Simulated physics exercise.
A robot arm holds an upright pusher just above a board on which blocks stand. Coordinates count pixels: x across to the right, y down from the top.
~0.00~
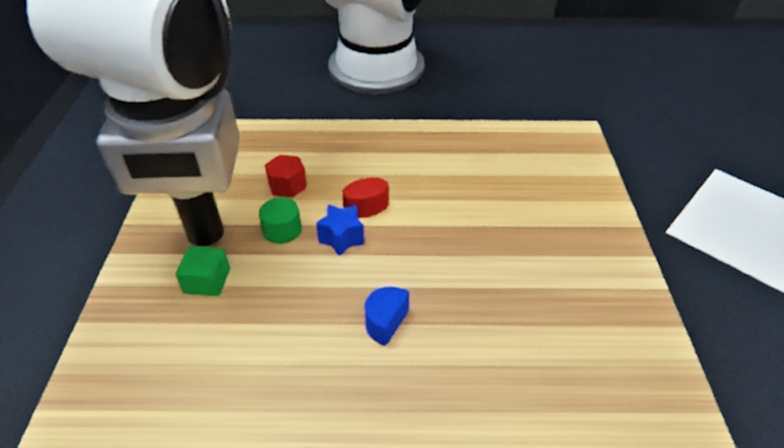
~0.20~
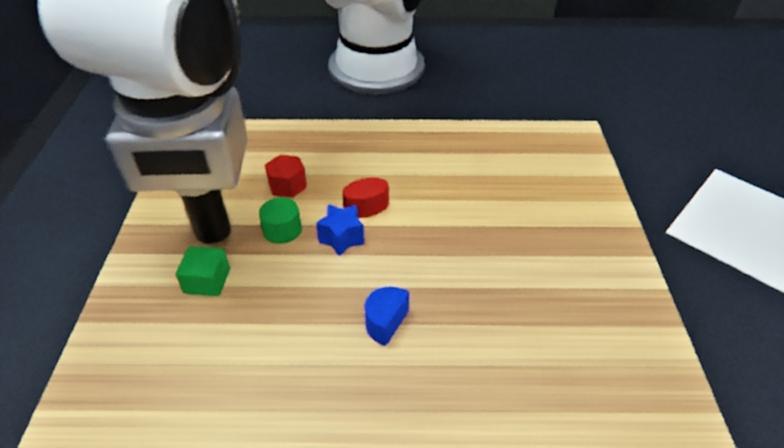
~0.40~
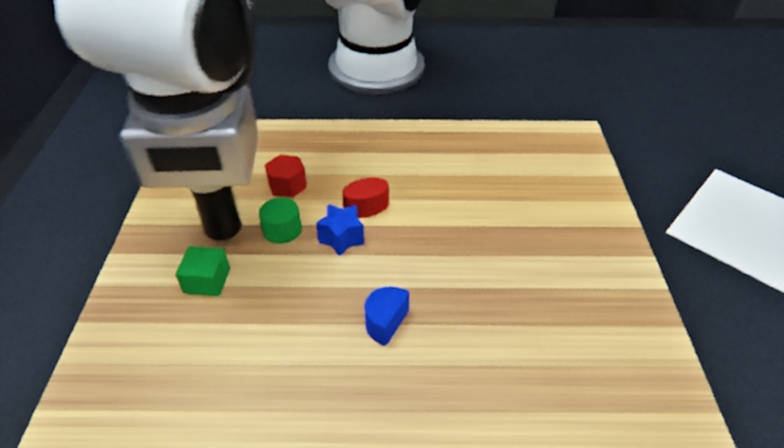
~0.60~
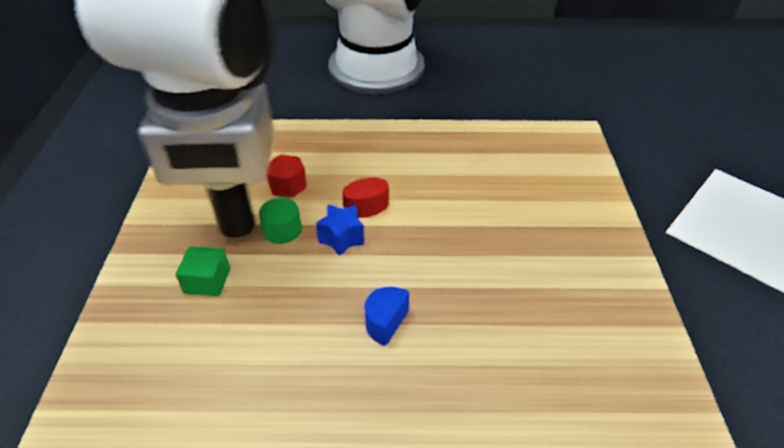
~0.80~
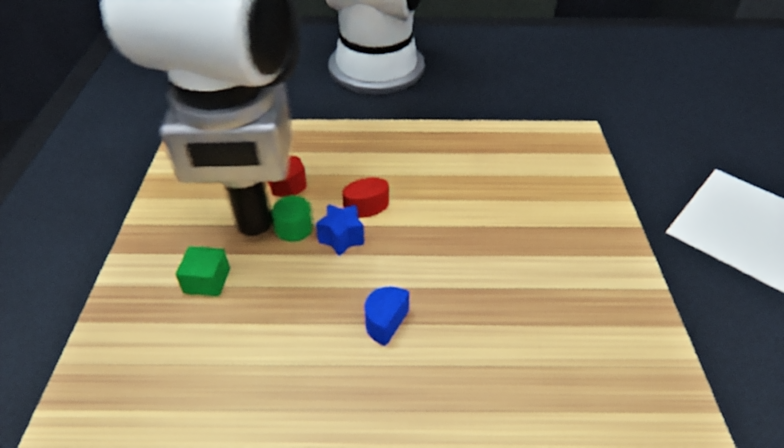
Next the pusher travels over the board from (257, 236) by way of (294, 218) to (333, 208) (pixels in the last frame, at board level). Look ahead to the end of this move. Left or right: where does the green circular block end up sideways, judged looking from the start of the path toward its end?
Taking start-to-end as forward, the block's sideways shift goes to the right.
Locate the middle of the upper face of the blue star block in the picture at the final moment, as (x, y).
Pixel (359, 224).
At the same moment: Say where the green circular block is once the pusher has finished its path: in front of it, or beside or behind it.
Ahead to the end.
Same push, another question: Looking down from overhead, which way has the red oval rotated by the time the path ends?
The block spins anticlockwise.
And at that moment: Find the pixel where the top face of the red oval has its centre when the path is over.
The centre of its top face lies at (398, 184).
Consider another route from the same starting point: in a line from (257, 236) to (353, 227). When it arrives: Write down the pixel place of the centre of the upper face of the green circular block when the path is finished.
Close to (362, 183).
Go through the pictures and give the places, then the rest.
In the first frame, pusher tip (206, 233); block tops, red hexagonal block (284, 165); green circular block (278, 210); blue star block (340, 218); red oval (366, 187).
In the second frame, pusher (213, 231); blocks unchanged.
In the third frame, pusher (224, 228); blocks unchanged.
In the fourth frame, pusher (237, 225); blocks unchanged.
In the fifth frame, pusher (254, 223); red hexagonal block partly hidden; green circular block (291, 208); blue star block (340, 218); red oval (366, 187).
On the path given first. Halfway along, pusher (292, 206); green circular block (328, 197); blue star block (348, 218), turned 30° clockwise; red oval (370, 186).
At the end, pusher (331, 196); red hexagonal block in place; green circular block (365, 197); blue star block (359, 224), turned 75° clockwise; red oval (398, 184), turned 55° anticlockwise.
